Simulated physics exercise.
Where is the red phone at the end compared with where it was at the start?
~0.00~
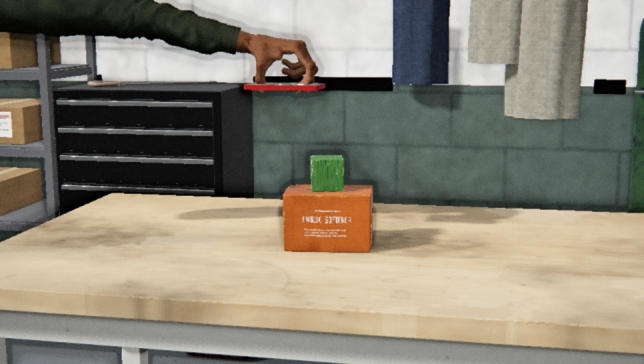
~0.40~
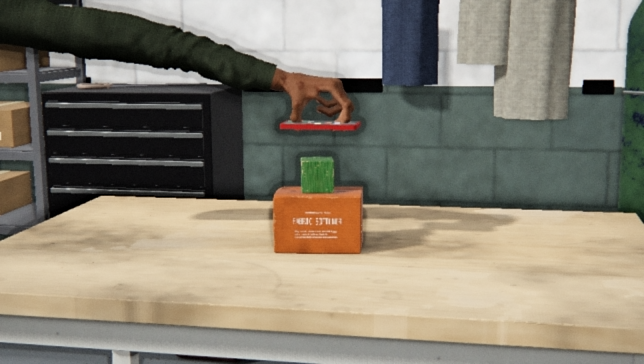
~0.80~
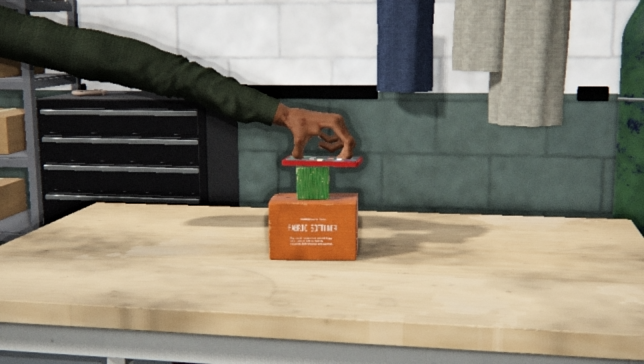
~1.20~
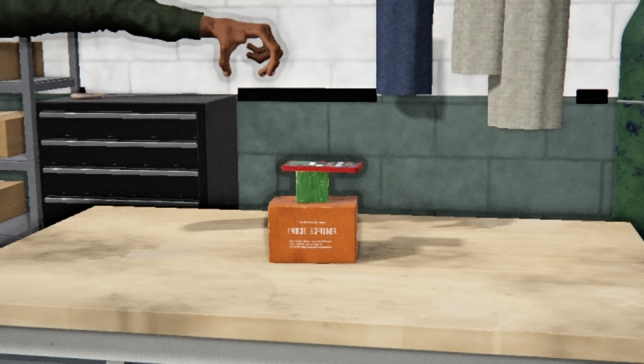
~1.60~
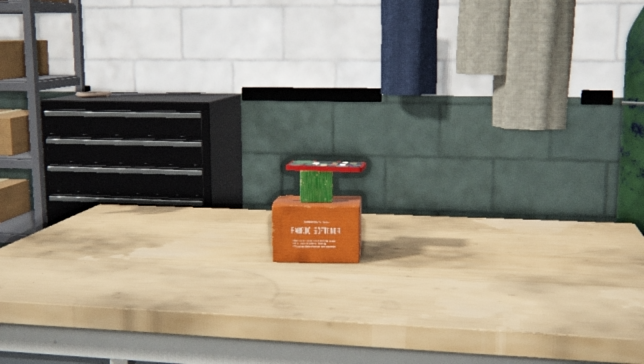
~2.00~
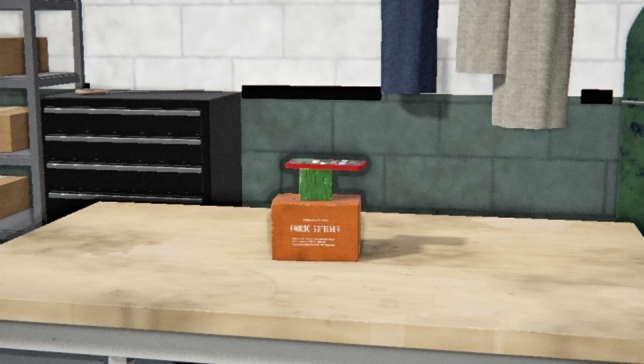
At the start the hand holds it in the air, above and to the left of the green block. At the end it lies flat on top of the green block, lower and further right.
